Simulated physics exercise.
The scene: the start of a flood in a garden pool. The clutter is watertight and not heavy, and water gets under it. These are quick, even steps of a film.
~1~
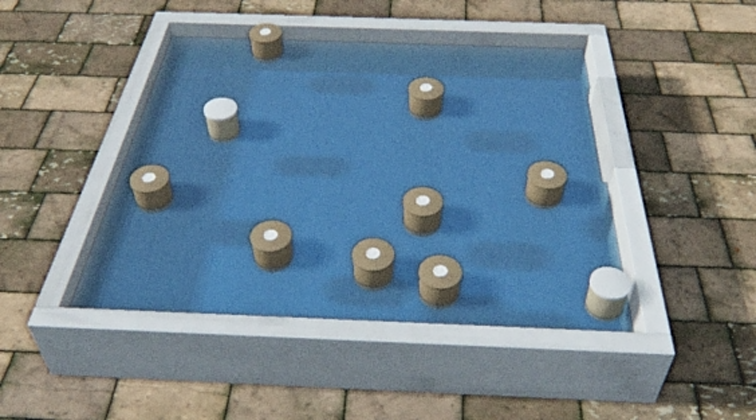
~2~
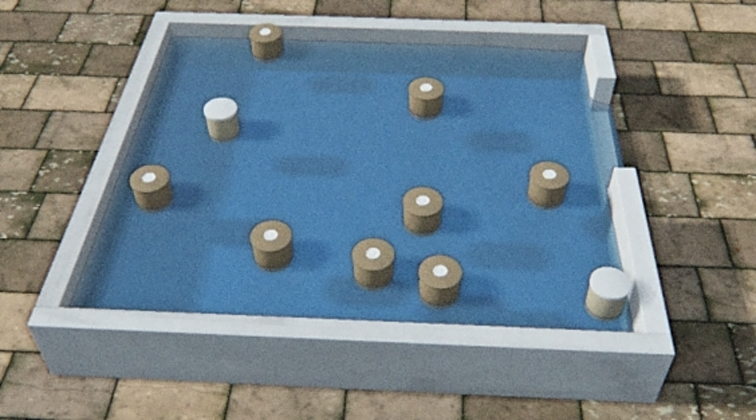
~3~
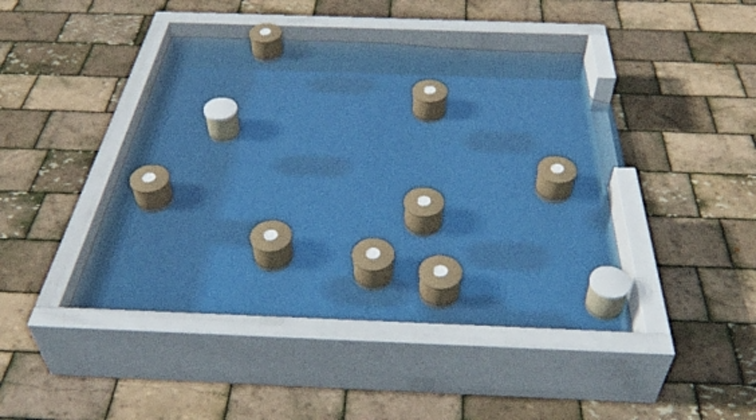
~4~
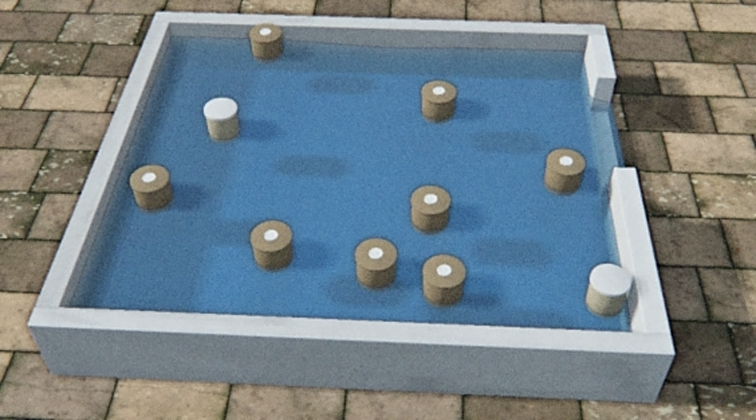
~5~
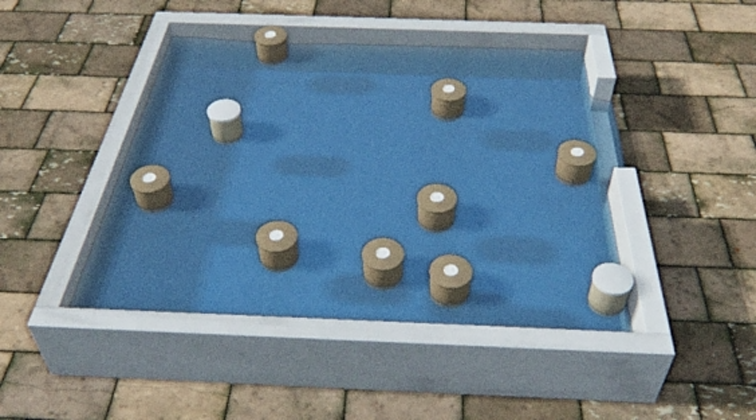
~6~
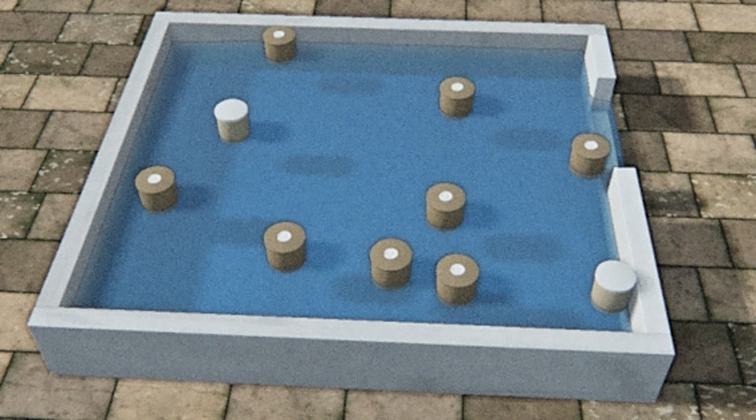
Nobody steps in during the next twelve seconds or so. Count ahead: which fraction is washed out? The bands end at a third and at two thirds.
That comes to under a third.
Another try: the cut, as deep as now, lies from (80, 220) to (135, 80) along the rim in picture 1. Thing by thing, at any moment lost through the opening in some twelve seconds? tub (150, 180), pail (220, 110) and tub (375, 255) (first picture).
One after the other: Out, yes, inside.
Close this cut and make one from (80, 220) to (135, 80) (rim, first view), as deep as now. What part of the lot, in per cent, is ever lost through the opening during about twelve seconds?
Roughly 30 per cent.
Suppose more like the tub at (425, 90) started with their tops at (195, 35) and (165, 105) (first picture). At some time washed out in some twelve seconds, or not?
In that order: Left behind, no.
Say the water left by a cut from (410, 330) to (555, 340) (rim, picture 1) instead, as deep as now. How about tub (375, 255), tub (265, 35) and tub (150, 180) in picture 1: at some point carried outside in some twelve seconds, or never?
In turn: Gone, left behind, kept in.
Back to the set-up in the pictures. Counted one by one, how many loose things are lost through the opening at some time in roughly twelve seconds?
2 of them.
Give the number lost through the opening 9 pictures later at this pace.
The number is 1.
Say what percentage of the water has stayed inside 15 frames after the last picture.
I make it 76 per cent.
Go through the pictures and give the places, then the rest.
The first picture shows a tub at (547, 175) floats; a tub at (426, 88) floats; 0 of 10 have shifted.
The second picture shows a tub at (550, 175) floats; a tub at (426, 88), afloat; 0 of 10 have shifted.
The third picture shows a tub at (557, 169), afloat, close to its start; a tub at (430, 91) floats; 1 of 10 have shifted.
The fourth picture shows a tub at (566, 162) floats, close to its start; a tub at (439, 92), afloat, close to its start; 3 of 10 have shifted.
The fifth picture shows a tub at (577, 153), afloat, close to its start; a tub at (449, 90), afloat, close to its start; 6 of 10 have shifted.
The sixth picture shows a tub at (591, 146) floats, a stride from its start; a tub at (457, 88) floats, close to its start; 9 of 10 have shifted.
A moment on, 1 of 10 are out; 9 afloat.
Next, 1 of 10 are out; 9 afloat.
Later, 1 of 10 are out; 9 afloat.
In the end, 2 of 10 are out; 8 afloat.
